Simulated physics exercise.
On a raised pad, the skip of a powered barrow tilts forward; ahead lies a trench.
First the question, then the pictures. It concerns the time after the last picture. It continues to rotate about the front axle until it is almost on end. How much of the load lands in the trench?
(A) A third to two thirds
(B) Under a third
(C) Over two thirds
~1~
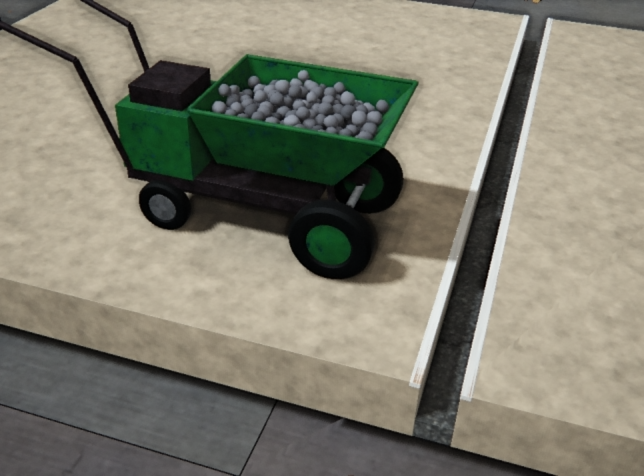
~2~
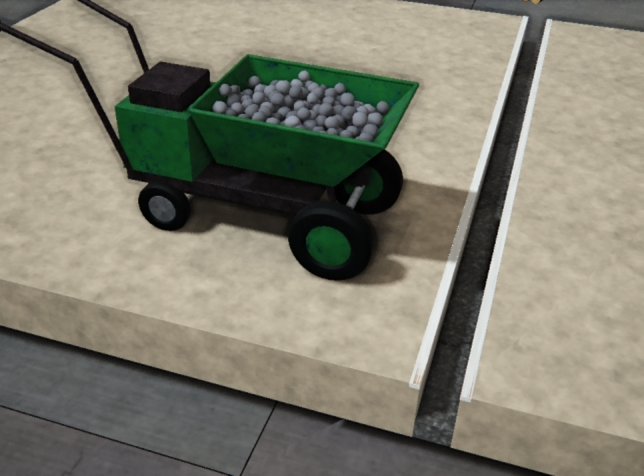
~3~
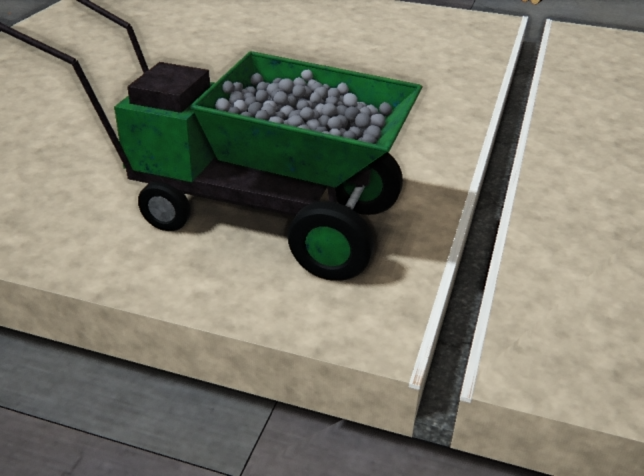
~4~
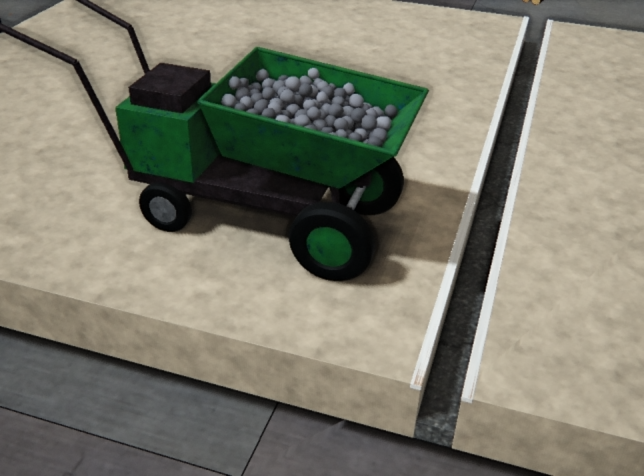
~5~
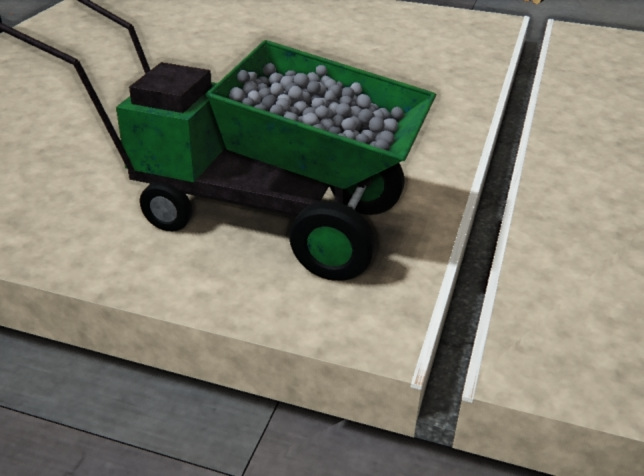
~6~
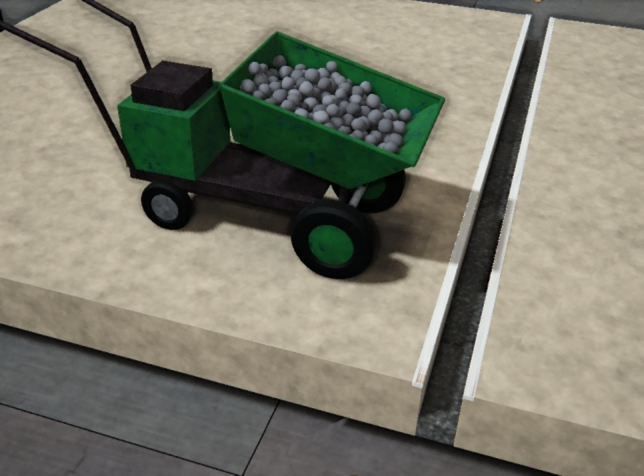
(A) A third to two thirds.
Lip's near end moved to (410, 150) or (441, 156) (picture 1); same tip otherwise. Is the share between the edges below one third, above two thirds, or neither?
Try one, less than a third; try two, less than a third.
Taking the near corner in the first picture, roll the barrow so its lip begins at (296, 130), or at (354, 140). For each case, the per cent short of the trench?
50 % then 10 %.
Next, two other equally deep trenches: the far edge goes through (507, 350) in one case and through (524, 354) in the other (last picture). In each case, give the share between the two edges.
Around 80 percent first, around 90 percent second.
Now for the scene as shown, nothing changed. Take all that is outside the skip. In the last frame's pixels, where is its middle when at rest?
Close to (499, 267) in the last view.
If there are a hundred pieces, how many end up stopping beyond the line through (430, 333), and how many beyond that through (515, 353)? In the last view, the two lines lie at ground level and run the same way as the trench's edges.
Roughly 100 per cent, then roughly 30 per cent.
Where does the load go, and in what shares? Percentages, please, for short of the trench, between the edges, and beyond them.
I'd estimate short near 0, between near 45 and beyond near 50 per cent.
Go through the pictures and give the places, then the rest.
Lip of the skip at (382, 145), level; top of the load at (304, 107), round cobbles; first edge of the trench at (430, 333); far edge at (478, 344), the trench under half as wide as the skip, and about as deep as wide, in the first frame.
Lip of the skip at (384, 147), level; top of the load at (287, 103), in the second frame.
Lip of the skip at (387, 150), tipped barely; top of the load at (290, 102), in the third frame.
Lip of the skip at (395, 154), tipped barely; top of the load at (296, 100), in the fourth frame.
Lip of the skip at (403, 159), tipped a little; top of the load at (296, 94), in the fifth frame.
Lip of the skip at (413, 165), tipped a little; top of the load at (291, 93); first edge of the trench at (433, 333); far edge at (481, 344), in the sixth frame.
Soon after the last picture, skip tipped well over; all in the skip.
A little later, skip tipped steeply; most in the skip; a small part in or heaped over the trench; a small part beyond it; a stray few falling.
Later still, skip tipped right over; a small part in the skip; about a third in or heaped over the trench; about half beyond it.
By the end, skip tipped right over; a stray few short of the trench; about half in or heaped over the trench; about half beyond it.
